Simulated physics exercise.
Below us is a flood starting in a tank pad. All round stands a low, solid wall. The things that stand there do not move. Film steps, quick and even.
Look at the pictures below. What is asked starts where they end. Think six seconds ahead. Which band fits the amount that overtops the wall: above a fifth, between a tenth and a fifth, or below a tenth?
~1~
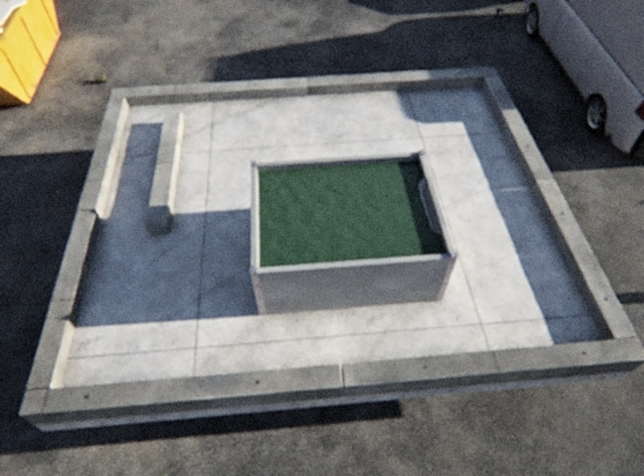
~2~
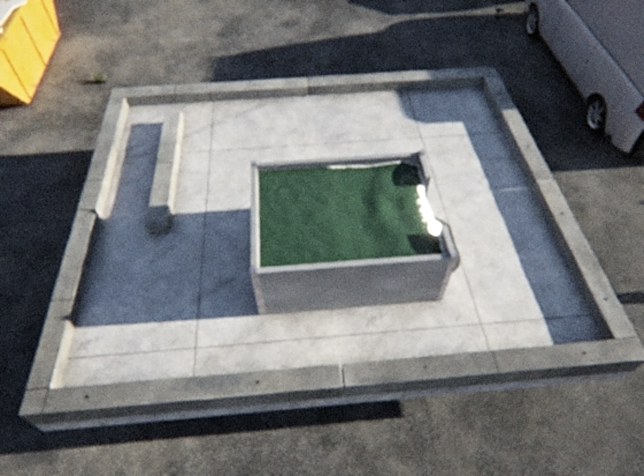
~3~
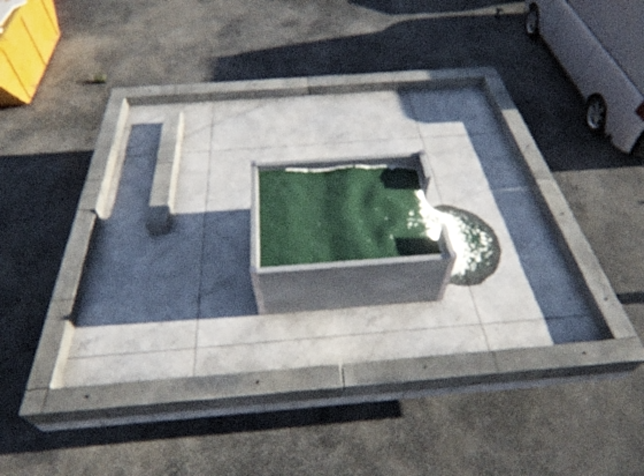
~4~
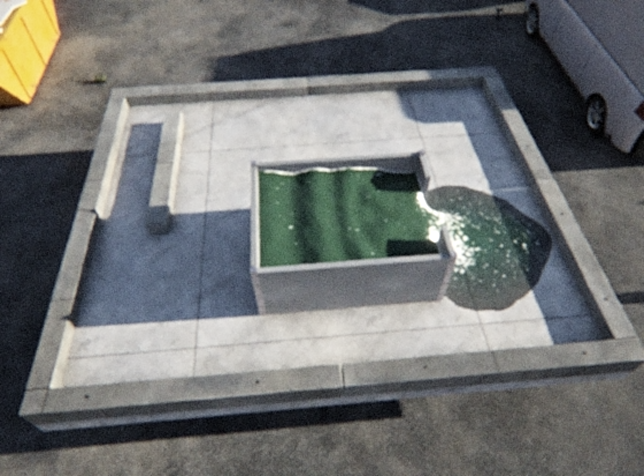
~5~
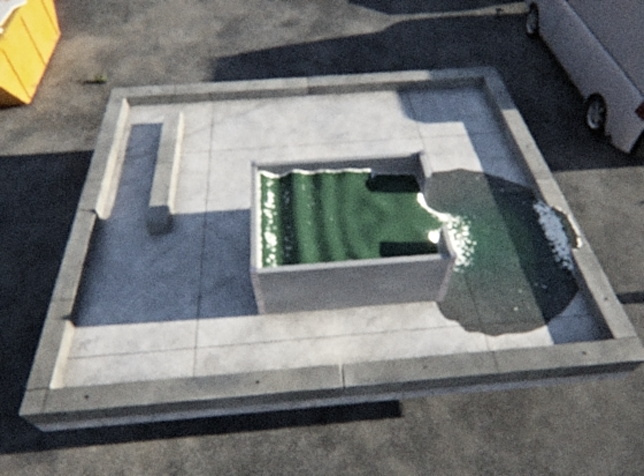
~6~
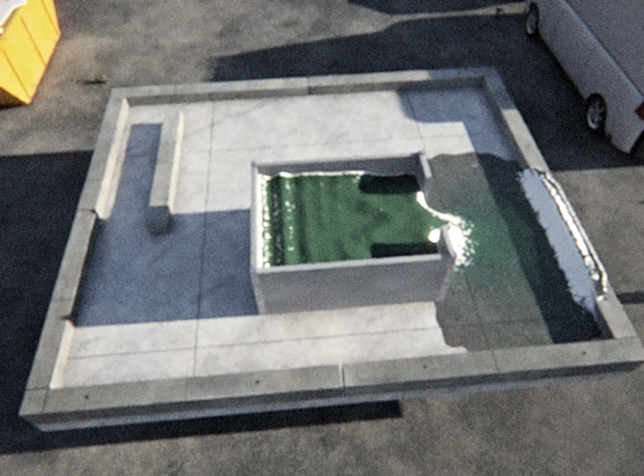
The loss will land in the tenth-to-fifth band.
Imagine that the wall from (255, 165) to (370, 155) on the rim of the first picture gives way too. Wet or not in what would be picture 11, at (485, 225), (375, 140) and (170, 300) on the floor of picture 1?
As listed: No water, wet, free of water.
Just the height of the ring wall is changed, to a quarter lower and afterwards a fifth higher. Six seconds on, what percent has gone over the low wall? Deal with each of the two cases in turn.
34 and 12 per cent, in that order.
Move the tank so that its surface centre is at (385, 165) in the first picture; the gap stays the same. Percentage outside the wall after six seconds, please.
I'd put it near 24 in a hundred.
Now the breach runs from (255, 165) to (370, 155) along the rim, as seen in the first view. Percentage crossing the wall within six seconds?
Estimate: 18 %.
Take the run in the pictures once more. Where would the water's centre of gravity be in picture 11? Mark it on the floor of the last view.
I'd say near (403, 246).
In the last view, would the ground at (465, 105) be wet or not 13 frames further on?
My answer is swamped.
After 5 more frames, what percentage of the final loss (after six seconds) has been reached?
Around 15 percent.
A moment on, water covers 20 % of the floor; the low wall has let 1 % over.
Next, water covers 20 % of the floor; the low wall has let 3 % over.
Then, water covers 30 % of the floor; the low wall has let 12 % over.
Later, water covers 50 % of the floor; the low wall has let 16 % over.
In the end, water covers 75 % of the floor; the low wall has let 17 % over.
